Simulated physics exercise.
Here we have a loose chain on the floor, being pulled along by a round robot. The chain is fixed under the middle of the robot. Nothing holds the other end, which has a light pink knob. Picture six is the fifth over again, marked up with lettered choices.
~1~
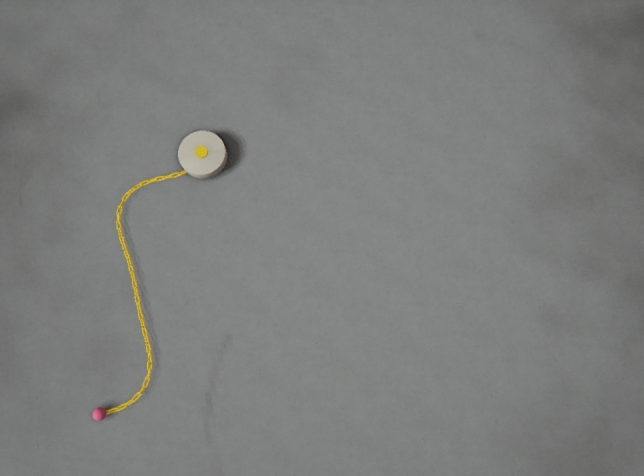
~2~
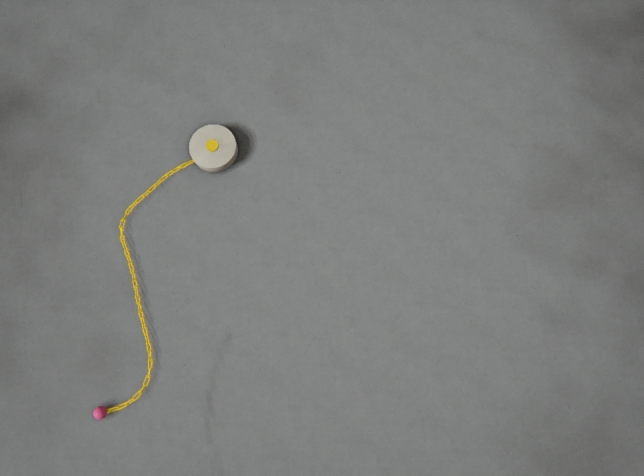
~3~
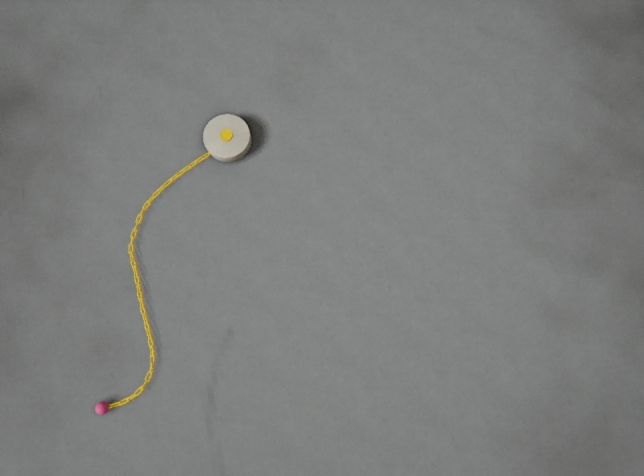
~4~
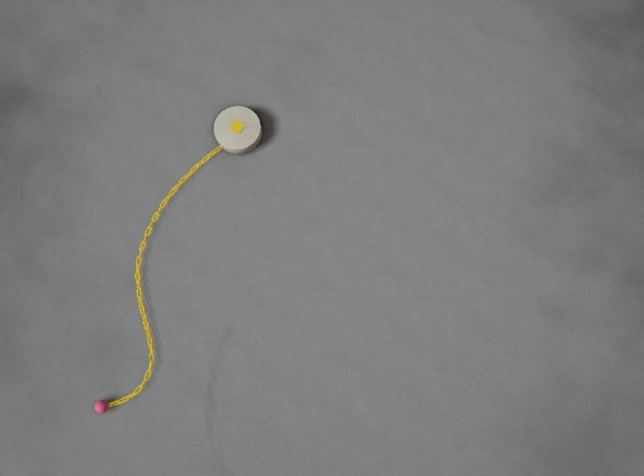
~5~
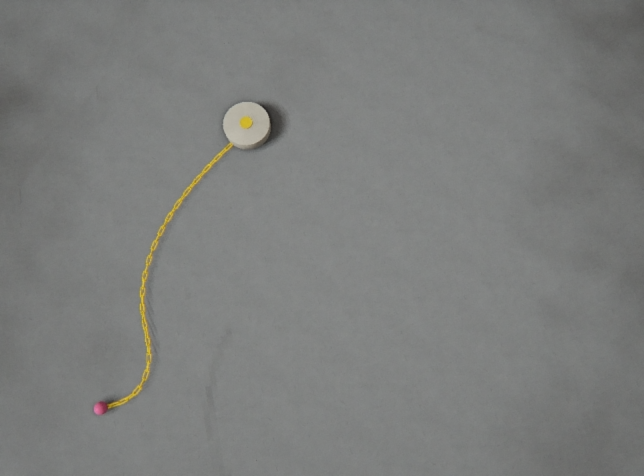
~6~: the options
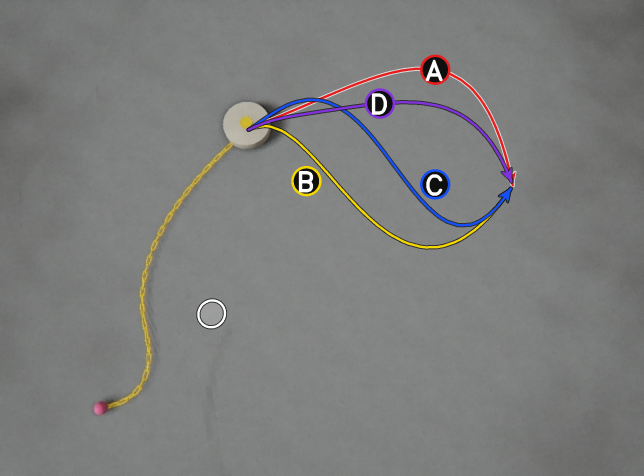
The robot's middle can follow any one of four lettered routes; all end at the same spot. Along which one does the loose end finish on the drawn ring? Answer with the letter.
The end stops on the ring with B.
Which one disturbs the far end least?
B.
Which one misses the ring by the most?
Route A.
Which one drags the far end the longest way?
That is A.
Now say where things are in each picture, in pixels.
The first picture shows free end (100, 414); robot (203, 155).
The second picture shows robot (214, 149); free end (100, 413).
The third picture shows robot (228, 139); free end (102, 408).
The fourth picture shows robot (238, 131); free end (102, 407).
The fifth picture shows robot (247, 126); free end (101, 408).
On the marked copy, A from (249, 130) via (413, 69) to (513, 186); B from (249, 130) via (373, 221) to (511, 189); C from (249, 130) via (385, 154) to (511, 189); D from (249, 130) via (397, 102) to (511, 182); the ring at (212, 314).
Following B. Soon after the start, robot (342, 187), middle of the chain (190, 248), free end (111, 404).
Later, robot (452, 243), middle of the chain (282, 274), free end (136, 362).
In the end, robot (516, 183), middle of the chain (367, 257), free end (209, 313); the free end is on the ring.
As for the rest, A leaves the free end at (221, 230); C leaves the free end at (198, 278); D leaves the free end at (212, 250).
